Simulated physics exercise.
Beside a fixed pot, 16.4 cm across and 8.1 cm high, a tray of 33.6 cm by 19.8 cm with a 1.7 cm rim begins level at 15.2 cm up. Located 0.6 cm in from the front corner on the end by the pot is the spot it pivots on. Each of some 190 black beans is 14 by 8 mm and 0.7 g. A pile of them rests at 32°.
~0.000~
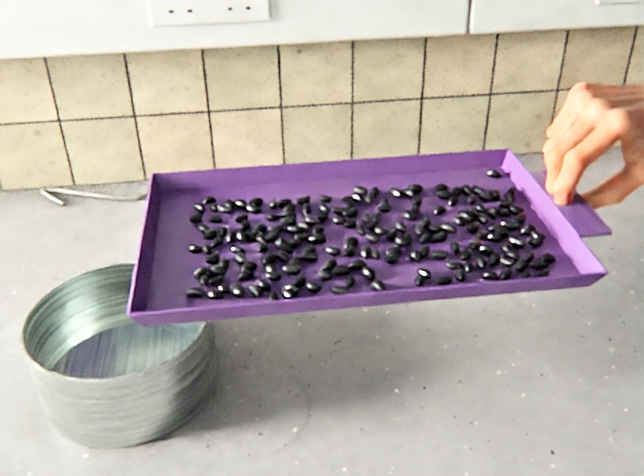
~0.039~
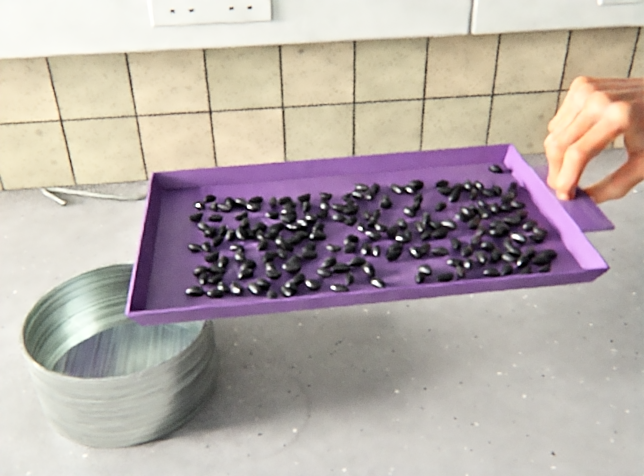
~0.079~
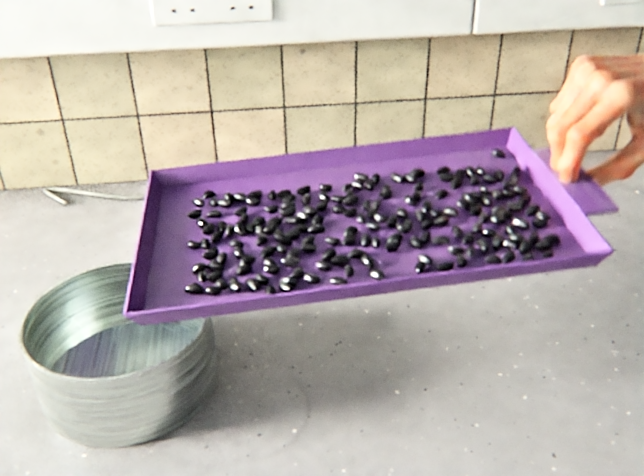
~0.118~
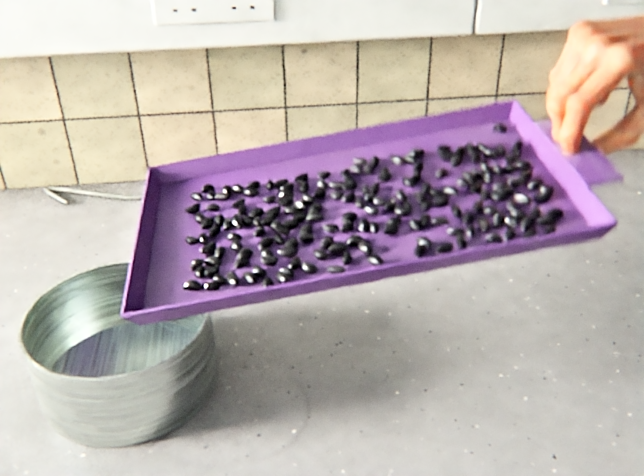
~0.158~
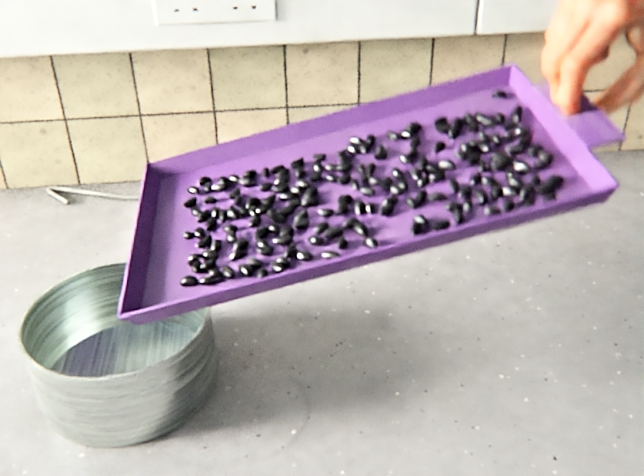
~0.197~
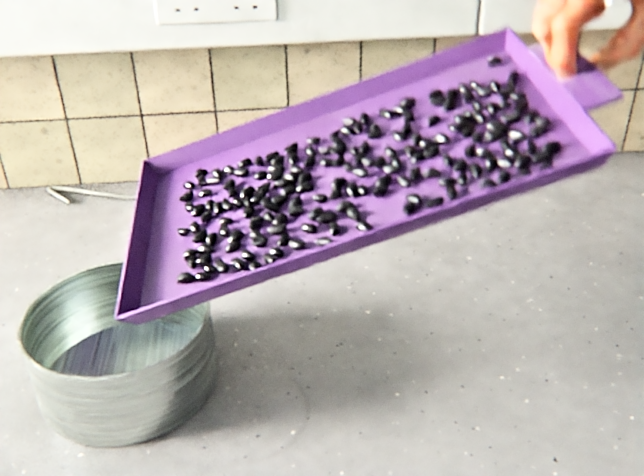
A purple tray of black beans tilts as a hand raises its right end higher.
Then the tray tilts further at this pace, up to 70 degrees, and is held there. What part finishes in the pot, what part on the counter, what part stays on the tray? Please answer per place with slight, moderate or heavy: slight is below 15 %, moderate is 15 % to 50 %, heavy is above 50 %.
Per place: Pot moderate, counter heavy, tray slight.
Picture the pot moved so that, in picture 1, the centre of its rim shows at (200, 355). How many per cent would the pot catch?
About 5 per cent.
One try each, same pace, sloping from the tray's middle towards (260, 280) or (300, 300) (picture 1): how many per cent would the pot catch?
0 and 0 %.
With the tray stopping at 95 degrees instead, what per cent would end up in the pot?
It would be near 30 per cent.
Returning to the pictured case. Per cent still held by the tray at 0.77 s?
About 10 per cent.
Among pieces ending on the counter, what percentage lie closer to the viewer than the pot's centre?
Roughly 100 per cent.
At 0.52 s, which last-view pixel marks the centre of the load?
(146, 219) or thereabouts.
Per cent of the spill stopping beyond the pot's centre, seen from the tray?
Near 90 in a hundred.
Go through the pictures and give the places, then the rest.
The first frame shows tray tilt 0 degrees, front corners at (140, 307) and (594, 268); middle of the pieces at (361, 230); pot at (118, 314).
The second frame shows tray tilt 1 degrees, front corners at (138, 307) and (596, 263); middle of the pieces at (361, 228).
The third frame shows tray tilt 4 degrees, front corners at (136, 306) and (599, 247), lowest corner left front; middle of the pieces at (361, 218).
The fourth frame shows tray tilt 8 degrees, front corners at (133, 307) and (603, 219), lowest corner left front; middle of the pieces at (359, 204).
The fifth frame shows tray tilt 14 degrees, front corners at (130, 307) and (604, 182), lowest corner left front; middle of the pieces at (355, 185).
The sixth frame shows tray tilt 19 degrees, front corners at (126, 308) and (600, 145), lowest corner left front; middle of the pieces at (348, 167); pot at (116, 313). Its pace works out near 140 degrees a second.
Then, at 0.39 s, tilt 46 degrees; the tray holds 100 %, the pot 0 %.
Then, at 0.52 s, tilt 64 degrees; the tray holds 95 %, the pot 0 %.
Then, at 0.77 s, tilt 70 degrees; the tray holds 10 %, the pot 25 %.
At rest (2.4 s), pot 30 %, counter 65 %, tray 5 %.
